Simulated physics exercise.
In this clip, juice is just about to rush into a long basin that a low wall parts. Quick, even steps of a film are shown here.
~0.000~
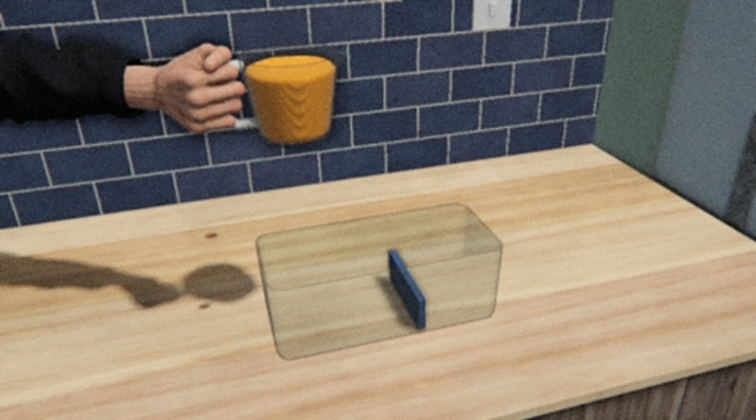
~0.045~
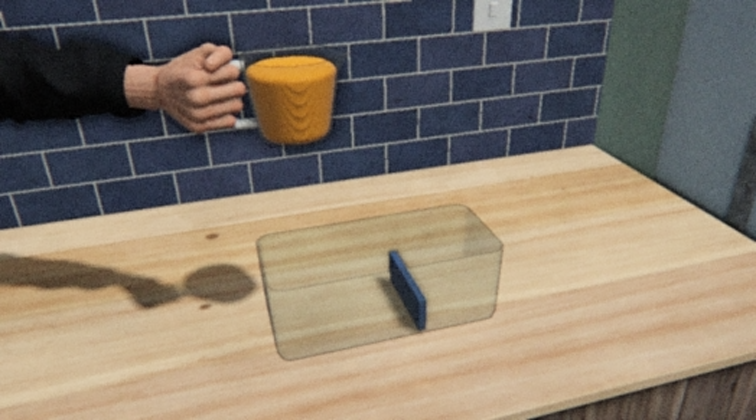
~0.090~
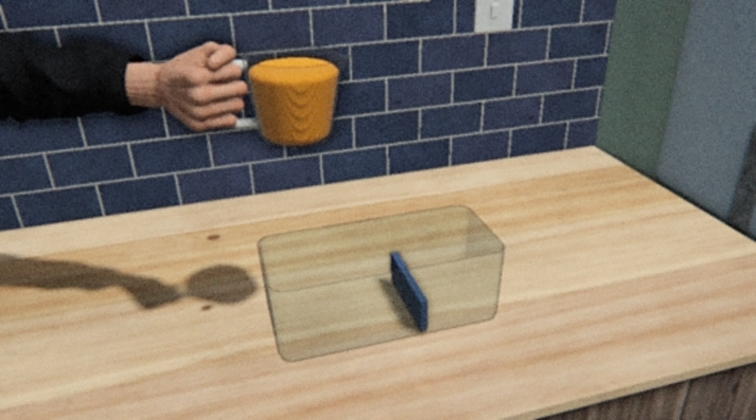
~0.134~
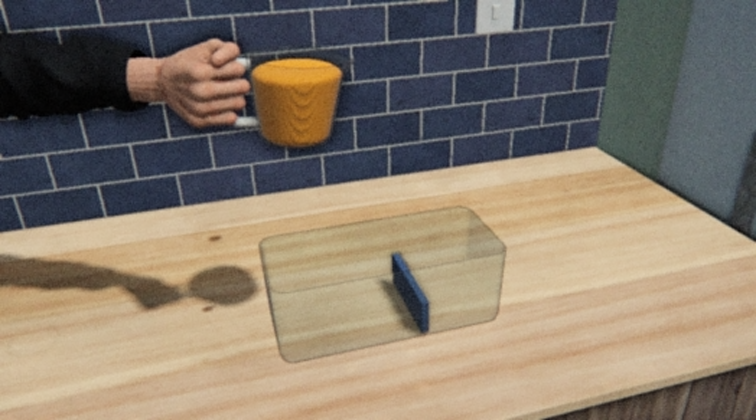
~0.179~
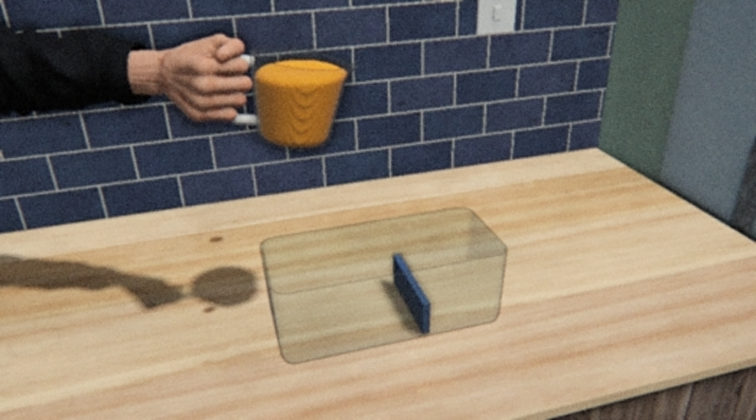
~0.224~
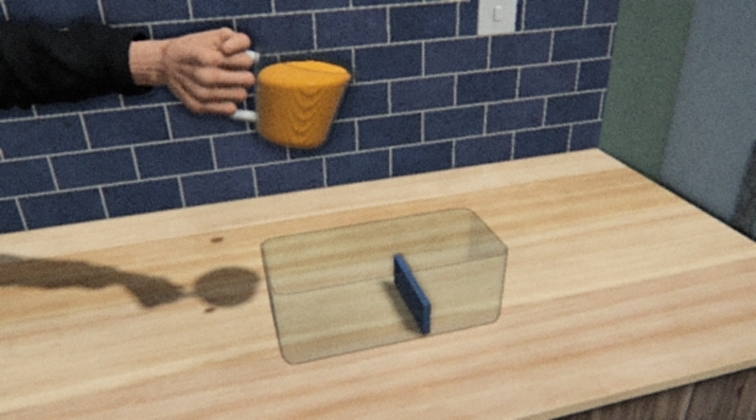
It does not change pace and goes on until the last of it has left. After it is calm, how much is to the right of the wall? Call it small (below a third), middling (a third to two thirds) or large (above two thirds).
Middling.
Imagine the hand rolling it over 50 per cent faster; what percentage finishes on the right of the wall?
Around 40 in a hundred.
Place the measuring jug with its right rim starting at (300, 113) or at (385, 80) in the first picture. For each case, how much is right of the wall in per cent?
First try: Near 5 percent; second try: Near 90 percent.
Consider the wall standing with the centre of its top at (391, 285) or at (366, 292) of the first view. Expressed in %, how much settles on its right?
80 %, then 90 %.
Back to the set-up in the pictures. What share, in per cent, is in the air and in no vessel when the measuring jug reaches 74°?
Near 30 in a hundred.
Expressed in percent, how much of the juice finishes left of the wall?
Share approx. 40 per cent.
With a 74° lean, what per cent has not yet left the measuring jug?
Near 65 %.
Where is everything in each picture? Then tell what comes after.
The first frame shows tilt 0°; pouring edge (346, 51); surface from (244, 70) to (333, 62); the long basin's rim runs from (261, 264) to (484, 225); the wall's top is at (406, 275).
The second frame shows tilt 1°; pouring edge (347, 52); surface from (245, 71) to (334, 63).
The third frame shows tilt 3°; pouring edge (350, 55); surface from (247, 72) to (337, 65).
The fourth frame shows tilt 6°; pouring edge (353, 59); surface from (251, 72) to (340, 67).
The fifth frame shows tilt 10°; pouring edge (357, 65); surface from (254, 73) to (345, 69).
The sixth frame shows tilt 15°; pouring edge (360, 71); surface from (256, 76) to (349, 70).
A moment on, the measuring jug is tipped part way and 63 per cent is still to pour, 1 is left of the wall and 4 right of it.
Next, the measuring jug is tipped right over and 11 per cent is still to pour, 11 is left of the wall and 49 right of it.
Then the measuring jug is tipped right over and 0 per cent is still to pour, 37 is left of the wall and 58 right of it.
Later the measuring jug is tipped right over and 0 per cent is still to pour, 39 is left of the wall and 59 right of it.
Finally, 39 per cent lies left of the wall, 59 right of it and 2 outside.
